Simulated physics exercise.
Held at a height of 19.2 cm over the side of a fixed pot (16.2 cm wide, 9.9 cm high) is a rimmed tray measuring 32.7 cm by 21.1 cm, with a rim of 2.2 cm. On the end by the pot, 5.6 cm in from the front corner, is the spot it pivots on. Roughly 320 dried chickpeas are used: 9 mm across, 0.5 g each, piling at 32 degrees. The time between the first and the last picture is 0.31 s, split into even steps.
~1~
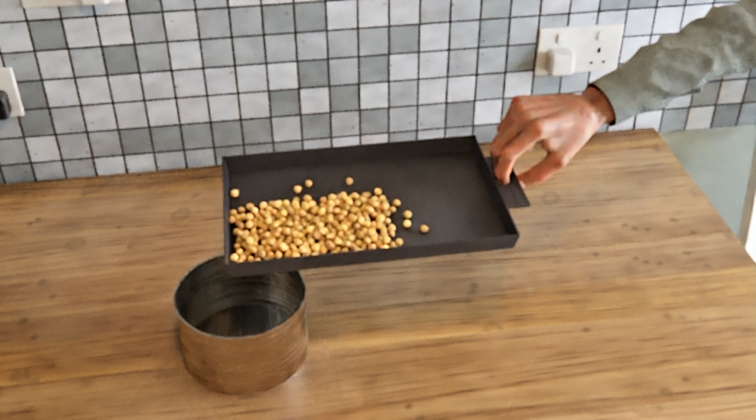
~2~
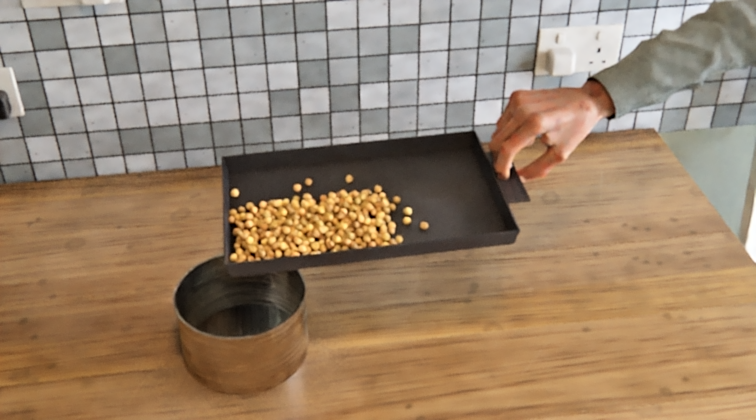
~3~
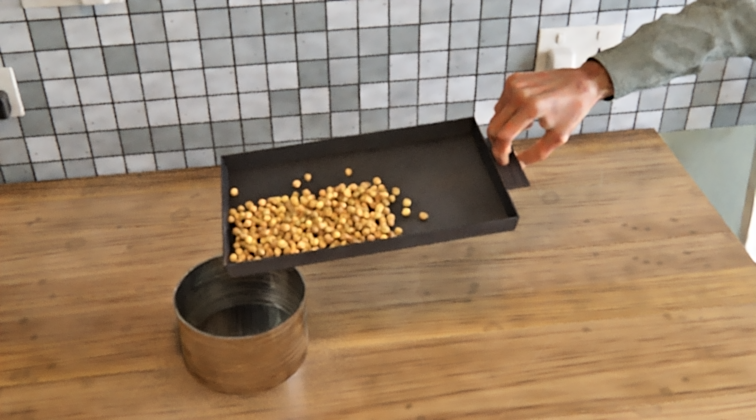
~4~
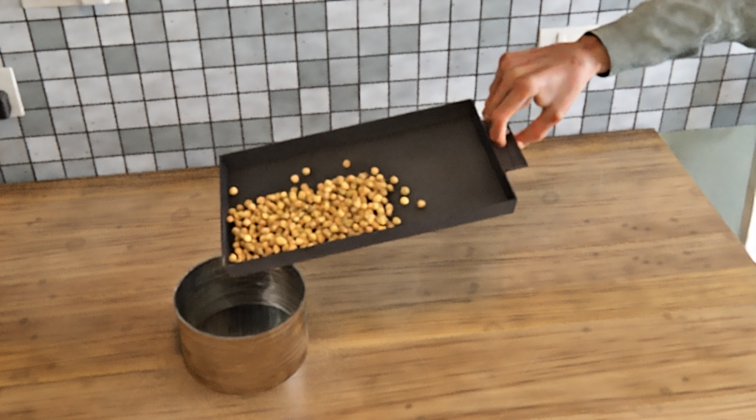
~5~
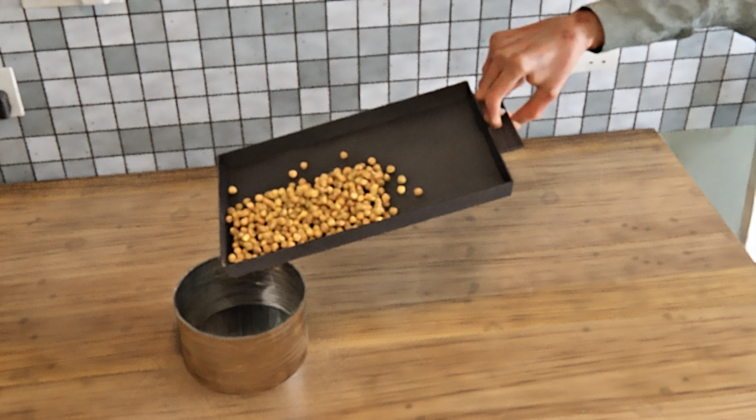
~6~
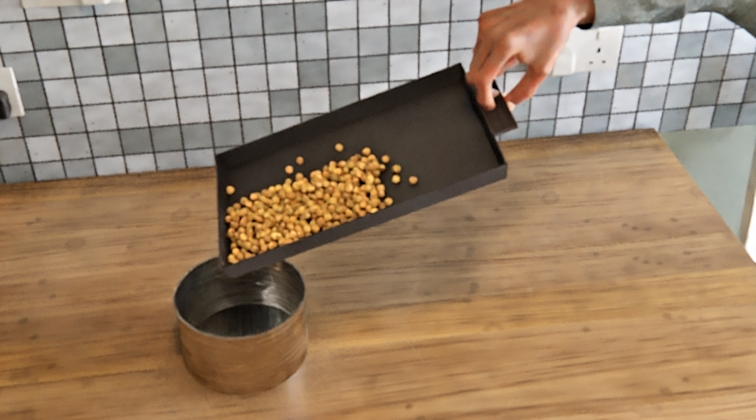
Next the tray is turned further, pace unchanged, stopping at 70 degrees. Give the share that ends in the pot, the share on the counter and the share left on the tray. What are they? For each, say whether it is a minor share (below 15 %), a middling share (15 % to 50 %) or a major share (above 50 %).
I expect this. Pot - a minor share. Counter - a minor share. Tray - a major share.
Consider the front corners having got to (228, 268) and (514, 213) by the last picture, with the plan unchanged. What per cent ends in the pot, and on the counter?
Split: Pot = 0, counter = 15.
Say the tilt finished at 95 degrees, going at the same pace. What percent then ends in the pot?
45 %.
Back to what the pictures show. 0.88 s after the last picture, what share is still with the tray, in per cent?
About 85 per cent.
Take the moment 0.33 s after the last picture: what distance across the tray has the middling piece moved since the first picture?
Around 3 centimetres.
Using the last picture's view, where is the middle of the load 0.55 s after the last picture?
Expected load position: Near (238, 214).
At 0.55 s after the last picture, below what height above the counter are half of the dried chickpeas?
I'd put it near 24 cm.
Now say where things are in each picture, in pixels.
Tray tilt 0 degrees, front corners at (230, 261) and (515, 233); middle of the pieces at (314, 229); pot at (240, 292), in the first picture.
Tray tilt 1 degrees, front corners at (229, 261) and (515, 228); middle of the pieces at (314, 227), in the second picture.
Tray tilt 5 degrees, front corners at (228, 262) and (514, 215), lowest corner left front; middle of the pieces at (313, 223), in the third picture.
Tray tilt 10 degrees, front corners at (227, 263) and (512, 197), lowest corner left front; middle of the pieces at (311, 218), in the fourth picture.
Tray tilt 14 degrees, front corners at (225, 264) and (508, 180), lowest corner left front; middle of the pieces at (309, 213), in the fifth picture.
Tray tilt 19 degrees, front corners at (224, 265) and (502, 163), lowest corner left front; middle of the pieces at (306, 208); pot at (240, 292), in the sixth picture.
Then, 0.33 s after the last picture, tilt 44 degrees; the tray holds 100 %, the pot 0 %.
Then, 0.55 s after the last picture, tilt 61 degrees; the tray holds 100 %, the pot 0 %.
Then, 0.88 s after the last picture, tilt 70 degrees; the tray holds 85 %, the pot 5 %.
In the end, pot 10 %, counter 5 %, tray 85 %.
